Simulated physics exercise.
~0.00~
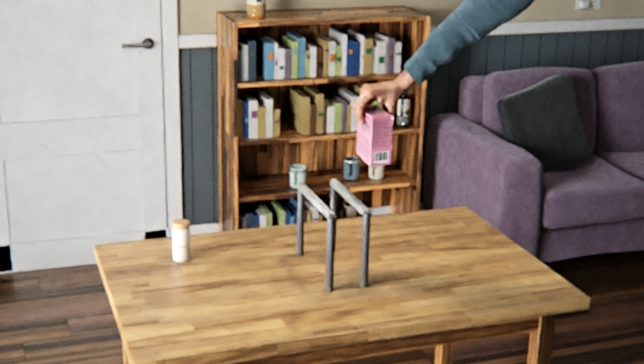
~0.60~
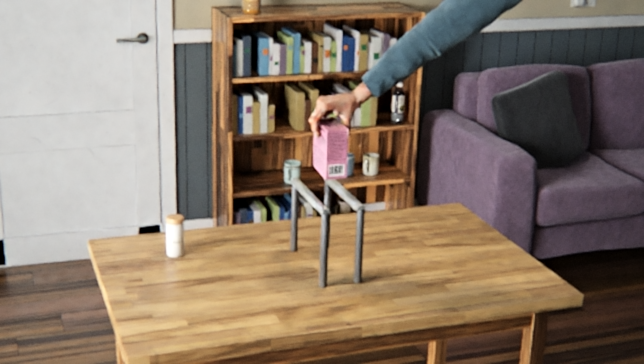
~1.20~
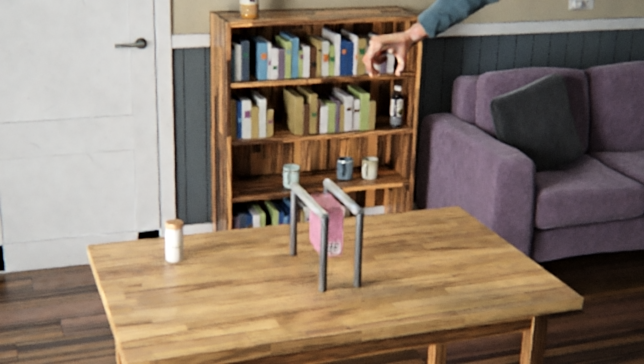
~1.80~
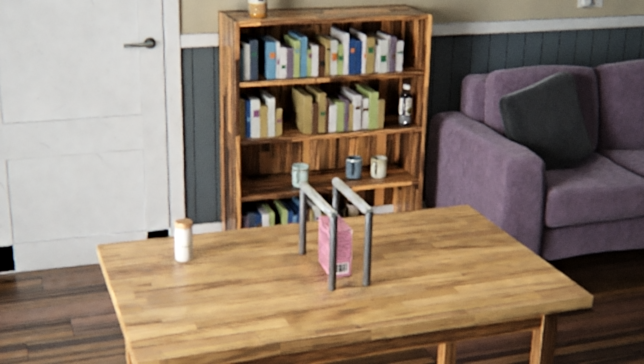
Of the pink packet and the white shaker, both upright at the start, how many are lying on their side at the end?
None of them are. The pink packet and the white shaker are both still upright at the end.
